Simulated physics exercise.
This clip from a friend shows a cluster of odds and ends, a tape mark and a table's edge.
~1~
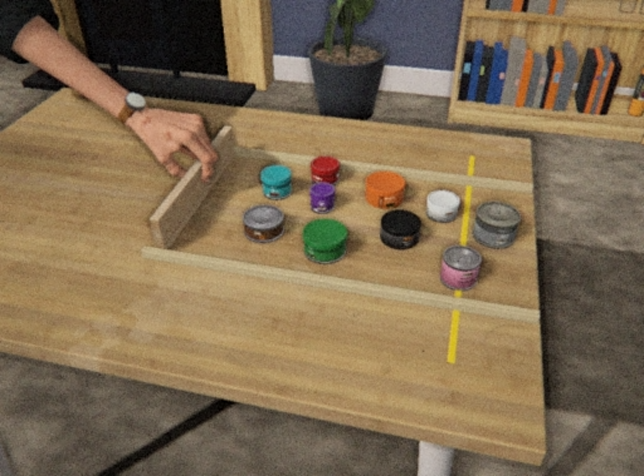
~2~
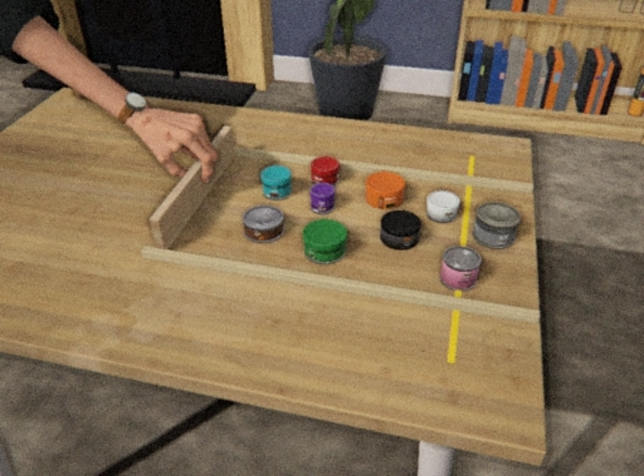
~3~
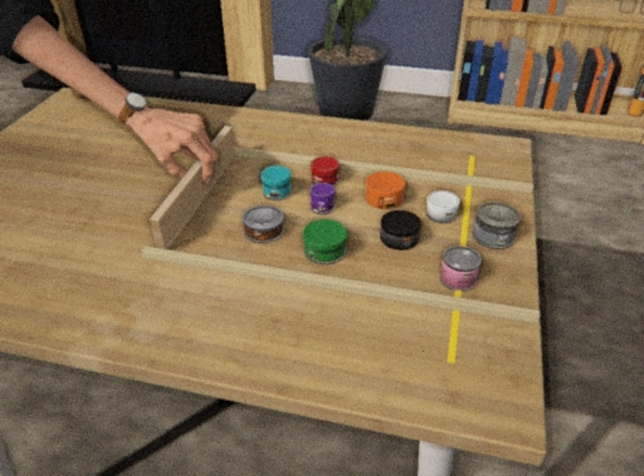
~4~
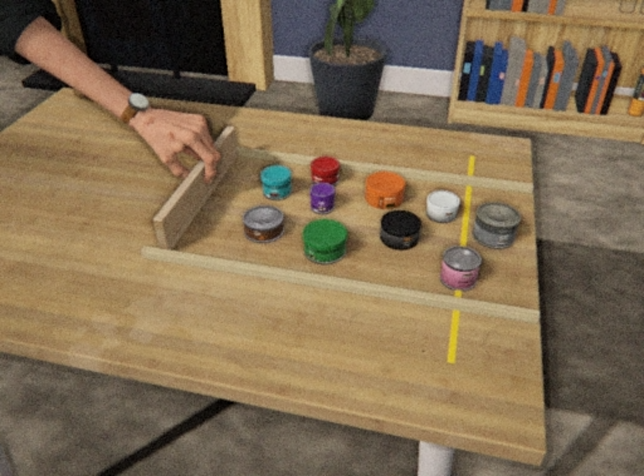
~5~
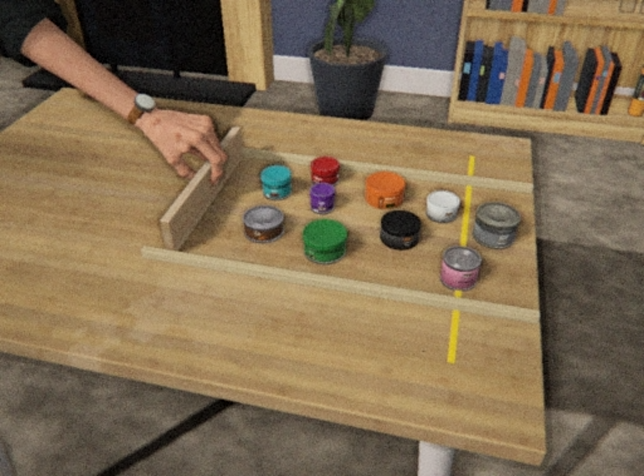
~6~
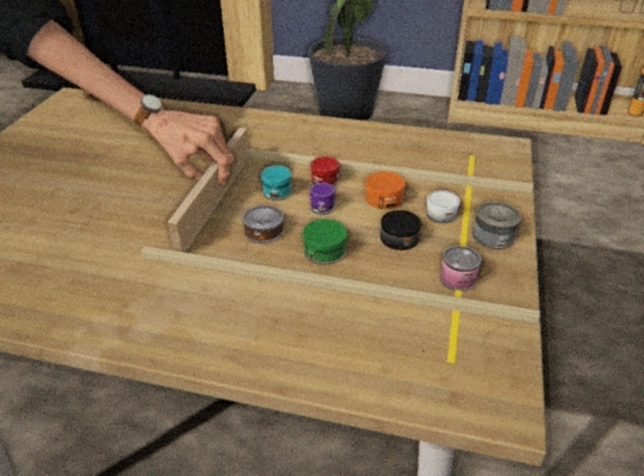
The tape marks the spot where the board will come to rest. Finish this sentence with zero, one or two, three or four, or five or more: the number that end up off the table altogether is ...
The number that end up off the table altogether is one or two.
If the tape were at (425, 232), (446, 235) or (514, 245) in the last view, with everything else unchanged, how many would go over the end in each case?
First 0, then 0, then 5.
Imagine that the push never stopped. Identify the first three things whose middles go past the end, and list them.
They are the grey tin, then the white tin, then the pink tin.
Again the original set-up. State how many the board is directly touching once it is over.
That makes 5.
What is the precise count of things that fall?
1.
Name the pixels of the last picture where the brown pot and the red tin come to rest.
Around (484, 253) and around (484, 188).
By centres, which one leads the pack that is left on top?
It's the white tin that is foremost.
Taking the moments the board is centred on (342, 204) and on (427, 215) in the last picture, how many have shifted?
Tally: First 6; then 10.
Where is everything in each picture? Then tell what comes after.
The first frame shows grey tin (496, 225); pink tin (460, 268); white tin (443, 207); board (198, 184); tape (464, 238).
The second frame shows pink tin (460, 269); orange tub (385, 190).
The third frame shows white tin (442, 207); brown pot (264, 224).
The fourth frame shows grey tin (496, 225); turquoise tin (277, 183).
The fifth frame shows pink tin (460, 269); purple tin (322, 199).
The sixth frame shows grey tin (496, 225); pink tin (460, 269); white tin (442, 207); board (214, 186); tape (464, 238).
Soon after, none off yet; grey tin at rest near (496, 225); pink tin at rest near (460, 269); white tin at rest near (442, 207).
By the end, the number that fall off is one or two; fallen, grey tin.
